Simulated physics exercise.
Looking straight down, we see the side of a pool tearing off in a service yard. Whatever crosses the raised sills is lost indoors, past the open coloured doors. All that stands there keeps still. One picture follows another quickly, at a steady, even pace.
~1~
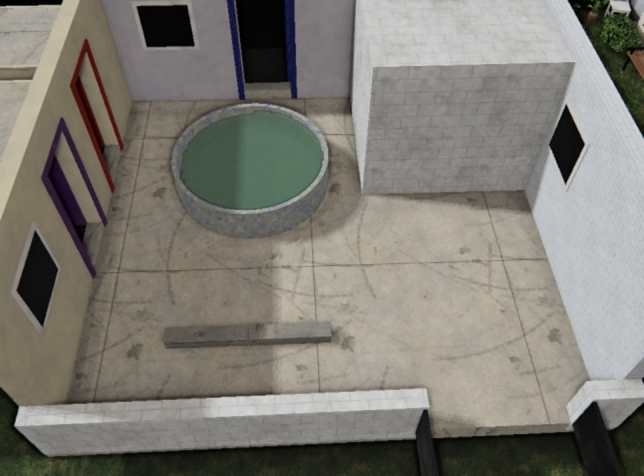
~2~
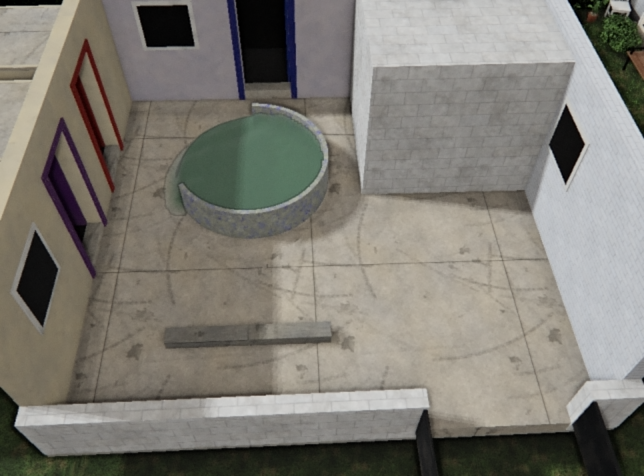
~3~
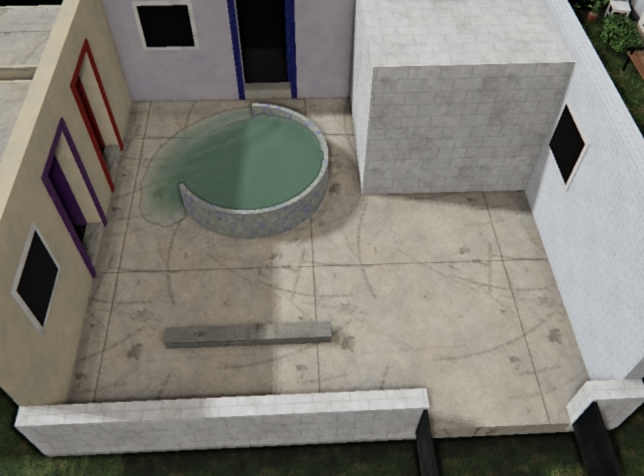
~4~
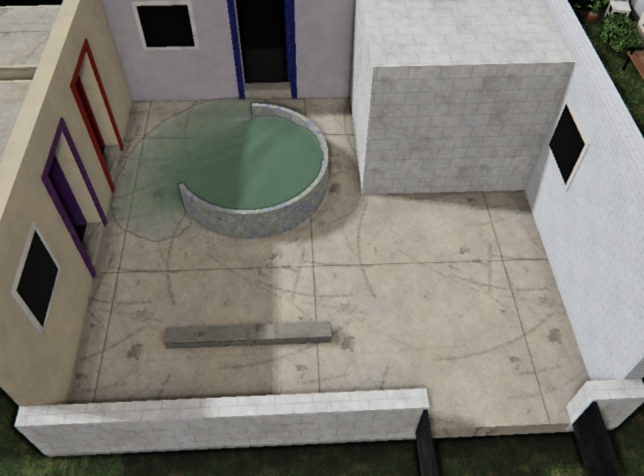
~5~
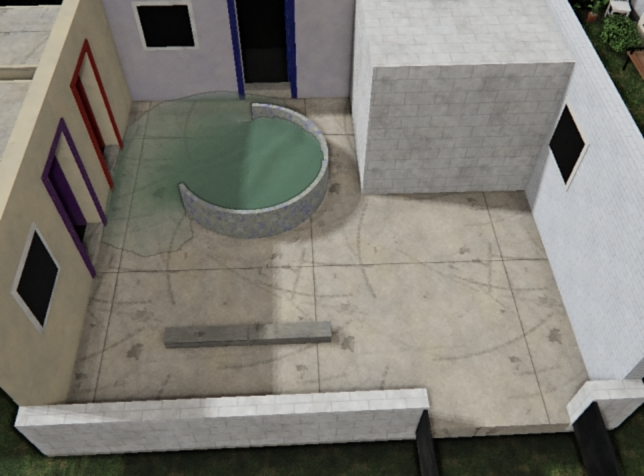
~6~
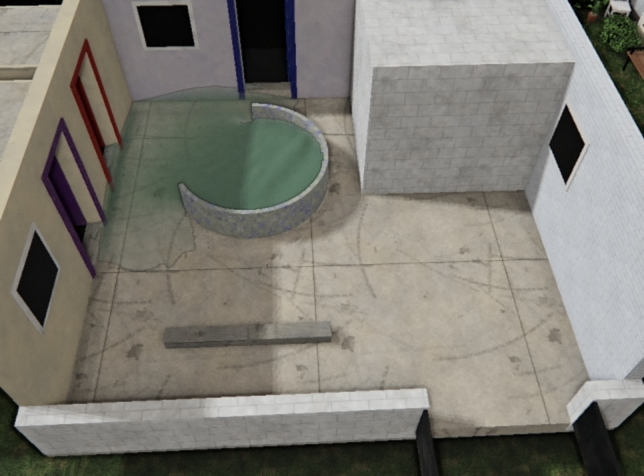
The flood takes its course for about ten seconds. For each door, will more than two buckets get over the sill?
The purple door: No, two or fewer; the blue door: No, two or fewer; the red door: Yes, more than two.
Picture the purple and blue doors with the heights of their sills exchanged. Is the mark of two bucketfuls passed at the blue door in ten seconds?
After the swap, the blue door falls short.
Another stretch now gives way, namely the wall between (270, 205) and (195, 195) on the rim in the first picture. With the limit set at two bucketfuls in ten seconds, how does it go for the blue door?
The blue one stays within it.
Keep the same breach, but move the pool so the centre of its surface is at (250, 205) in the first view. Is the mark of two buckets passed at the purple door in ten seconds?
Purple door: Above the limit.
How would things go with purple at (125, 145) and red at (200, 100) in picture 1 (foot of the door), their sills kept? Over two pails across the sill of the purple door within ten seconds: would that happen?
Put simply, the purple door gets past the mark.
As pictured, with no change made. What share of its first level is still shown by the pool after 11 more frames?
I make it 38 per cent.
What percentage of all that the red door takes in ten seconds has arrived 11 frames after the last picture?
Some 55 per cent.
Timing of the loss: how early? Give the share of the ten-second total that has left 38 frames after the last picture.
My figure is about 55 in a hundred.
A moment on, water covers 20 % of the floor; the purple door wet at the sill, nothing in, the blue door wet at the sill, nothing in, the red door over two buckets in.
Next, water covers 35 % of the floor; the purple door under two buckets in, the blue door wet at the sill, nothing in, the red door far over two buckets in.
Then, water covers 45 % of the floor; the purple door under two buckets in, the blue door wet at the sill, nothing in, the red door far over two buckets in.
Later, water covers 70 % of the floor; the purple door under two buckets in, the blue door wet at the sill, nothing in, the red door far over two buckets in.
In the end, water covers 90 % of the floor; the purple door under two buckets in, the blue door wet at the sill, nothing in, the red door far over two buckets in.
